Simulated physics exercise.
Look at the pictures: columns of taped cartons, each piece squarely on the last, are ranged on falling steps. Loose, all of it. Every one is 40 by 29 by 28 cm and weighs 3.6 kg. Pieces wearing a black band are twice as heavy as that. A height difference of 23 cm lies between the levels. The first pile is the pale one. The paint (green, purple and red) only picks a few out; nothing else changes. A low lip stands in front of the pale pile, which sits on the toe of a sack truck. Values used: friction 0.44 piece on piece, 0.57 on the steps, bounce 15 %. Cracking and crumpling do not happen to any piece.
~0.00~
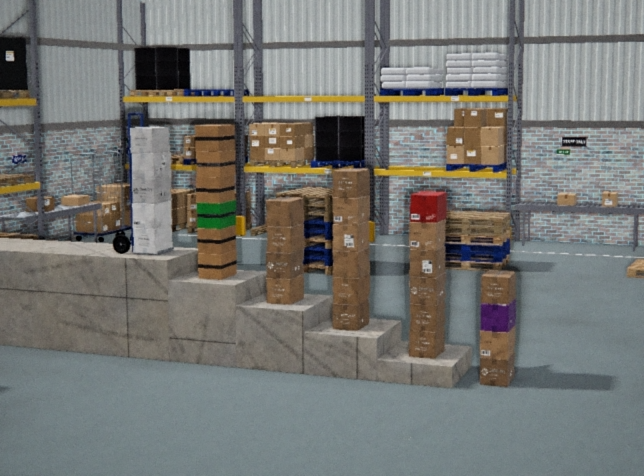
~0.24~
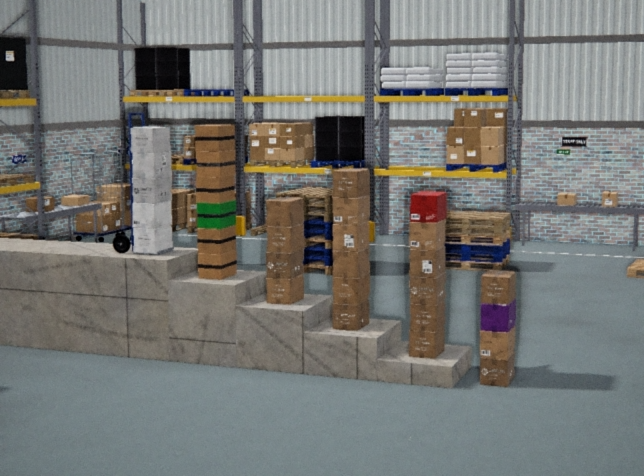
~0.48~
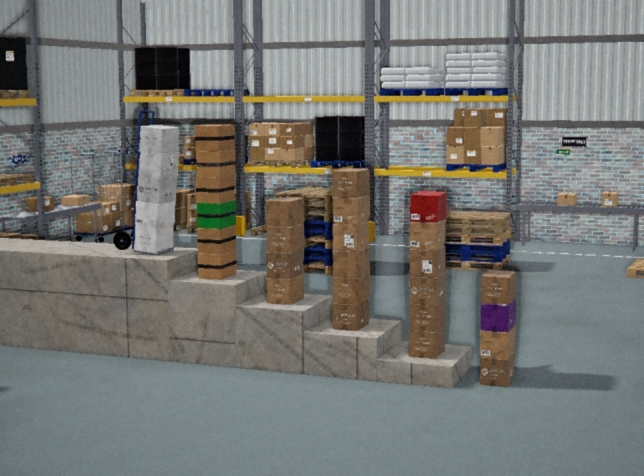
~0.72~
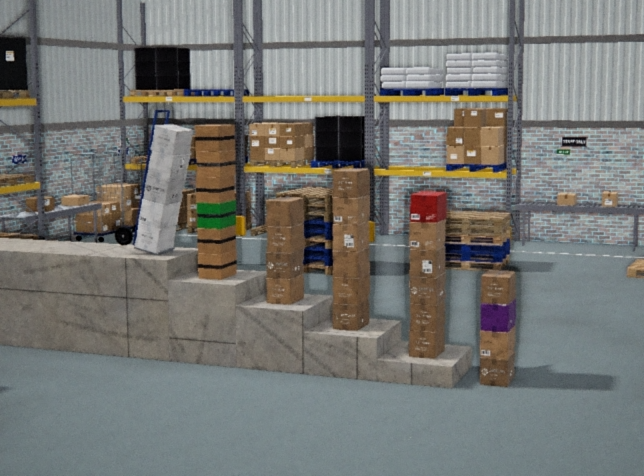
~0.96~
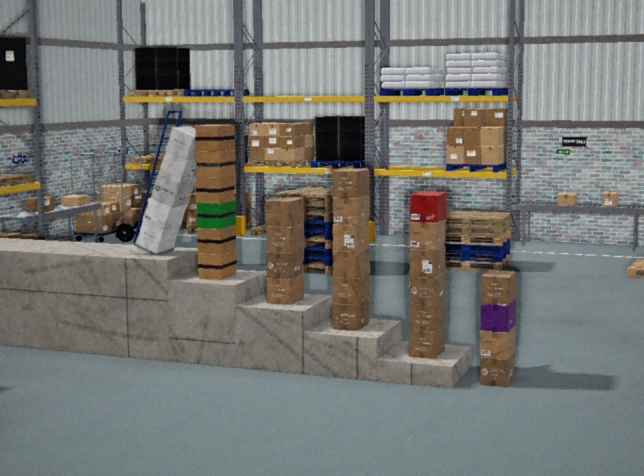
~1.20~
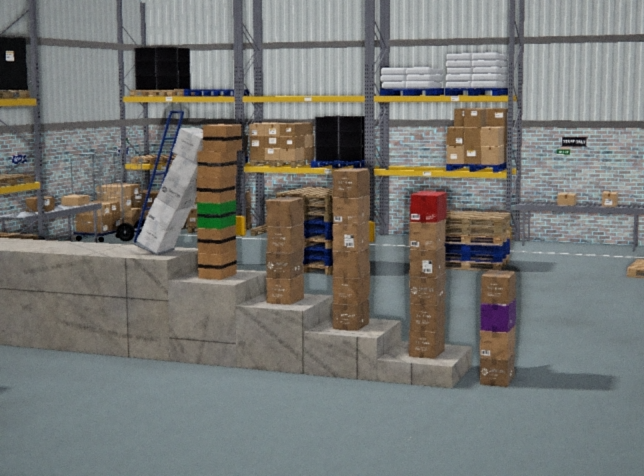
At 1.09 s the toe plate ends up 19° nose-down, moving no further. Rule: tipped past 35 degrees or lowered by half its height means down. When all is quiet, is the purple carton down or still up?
Lab note: Purple carton counted as up.
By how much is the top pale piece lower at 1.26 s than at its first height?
About 0 cm.
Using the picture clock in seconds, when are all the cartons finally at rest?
Time: About 2.5 s.
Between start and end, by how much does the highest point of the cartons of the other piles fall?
Drop: Around 0 cm.
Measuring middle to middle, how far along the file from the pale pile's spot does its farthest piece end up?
60 cm.
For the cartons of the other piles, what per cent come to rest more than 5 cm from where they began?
I count 5 % as shifted.
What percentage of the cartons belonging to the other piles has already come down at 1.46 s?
By that time it is 0 percent.
Around 1.26 s, 0 of the pale pile down; none of the 26 other cartons down, 2 disturbed; purple carton unmoved.
Around 1.46 s, 0 of the pale pile down; none of the 26 other cartons down, 3 disturbed; purple carton unmoved.
Around 2.10 s, 0 of the pale pile down; none of the 26 other cartons down, 1 disturbed; purple carton unmoved.
Finally (2.9 s), 0 of the pale pile down; none of the 26 other cartons down, 1 disturbed; purple carton unmoved; green carton unmoved; red carton unmoved. Seen by the last camera, middles, purple carton near (498, 314), green carton near (217, 214).
